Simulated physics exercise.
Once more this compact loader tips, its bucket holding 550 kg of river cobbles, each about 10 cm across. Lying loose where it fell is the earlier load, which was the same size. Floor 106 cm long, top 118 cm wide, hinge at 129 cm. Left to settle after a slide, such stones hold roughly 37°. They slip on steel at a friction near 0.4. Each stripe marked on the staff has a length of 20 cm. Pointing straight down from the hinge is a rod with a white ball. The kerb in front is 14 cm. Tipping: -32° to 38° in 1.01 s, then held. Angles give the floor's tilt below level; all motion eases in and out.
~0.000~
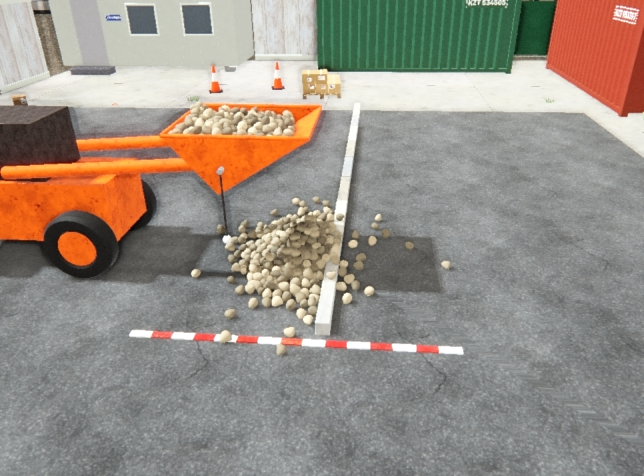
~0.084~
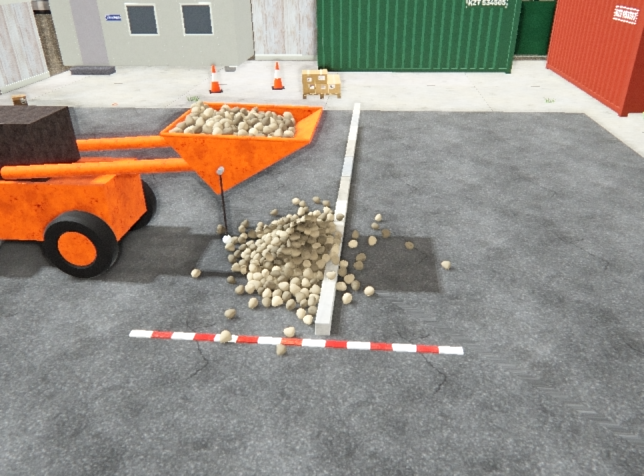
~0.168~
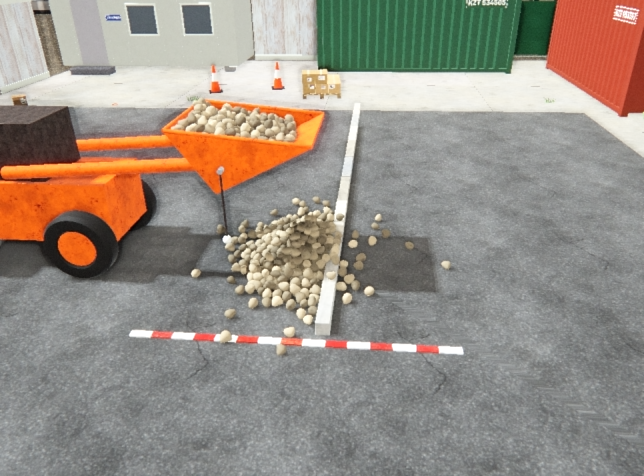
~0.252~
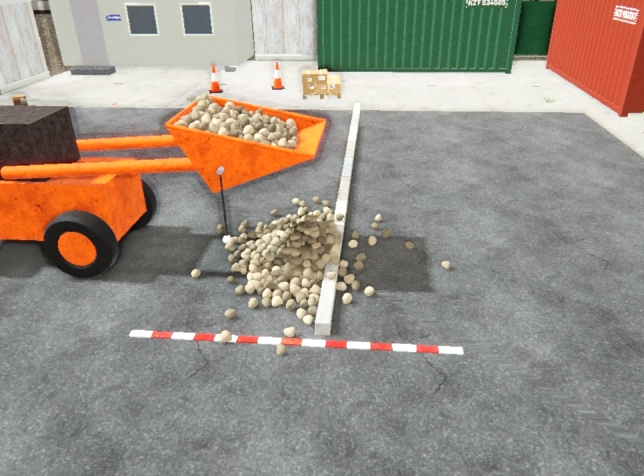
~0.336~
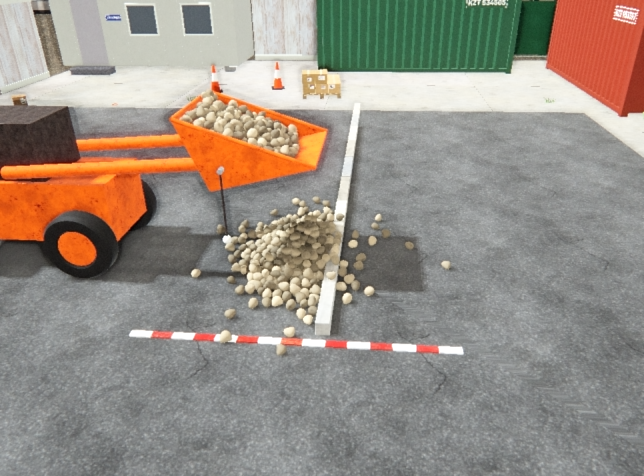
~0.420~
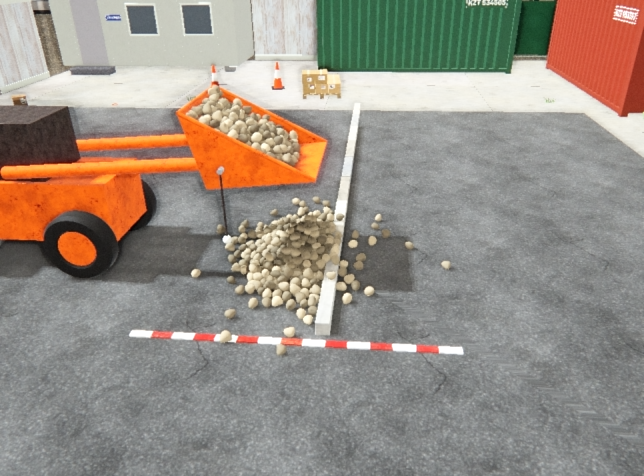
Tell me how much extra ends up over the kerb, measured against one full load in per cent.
The extra comes to about 69 percent of a load.
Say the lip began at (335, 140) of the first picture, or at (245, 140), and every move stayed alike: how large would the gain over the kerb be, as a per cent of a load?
Roughly 95 and 5 per cent, in that order.
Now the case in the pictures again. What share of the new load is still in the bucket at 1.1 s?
75 %.
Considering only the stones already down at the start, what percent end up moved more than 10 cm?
Estimate: 5 %, roughly.
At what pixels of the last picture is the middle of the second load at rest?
I'd point to about (358, 253).
After 0.8 s the floor is at 27°; in per cent of one load, 100 in the bucket, 96 on this side of the kerb, 4 over the kerb; the foremost stones are at (387, 246).
After 1.1 s the floor is at 38°; in per cent of one load, 73 in the bucket, 123 on this side of the kerb, 4 over the kerb; the foremost stones are at (387, 246).
After 1.5 s the floor is at 38°; in per cent of one load, 19 in the bucket, 144 on this side of the kerb, 36 over the kerb; the foremost stones are at (401, 259).
After 4.3 s the floor is at 38°; in per cent of one load, 0 in the bucket, 127 on this side of the kerb, 73 over the kerb; the foremost stones are at (503, 250). Net gain over the kerb, 69.
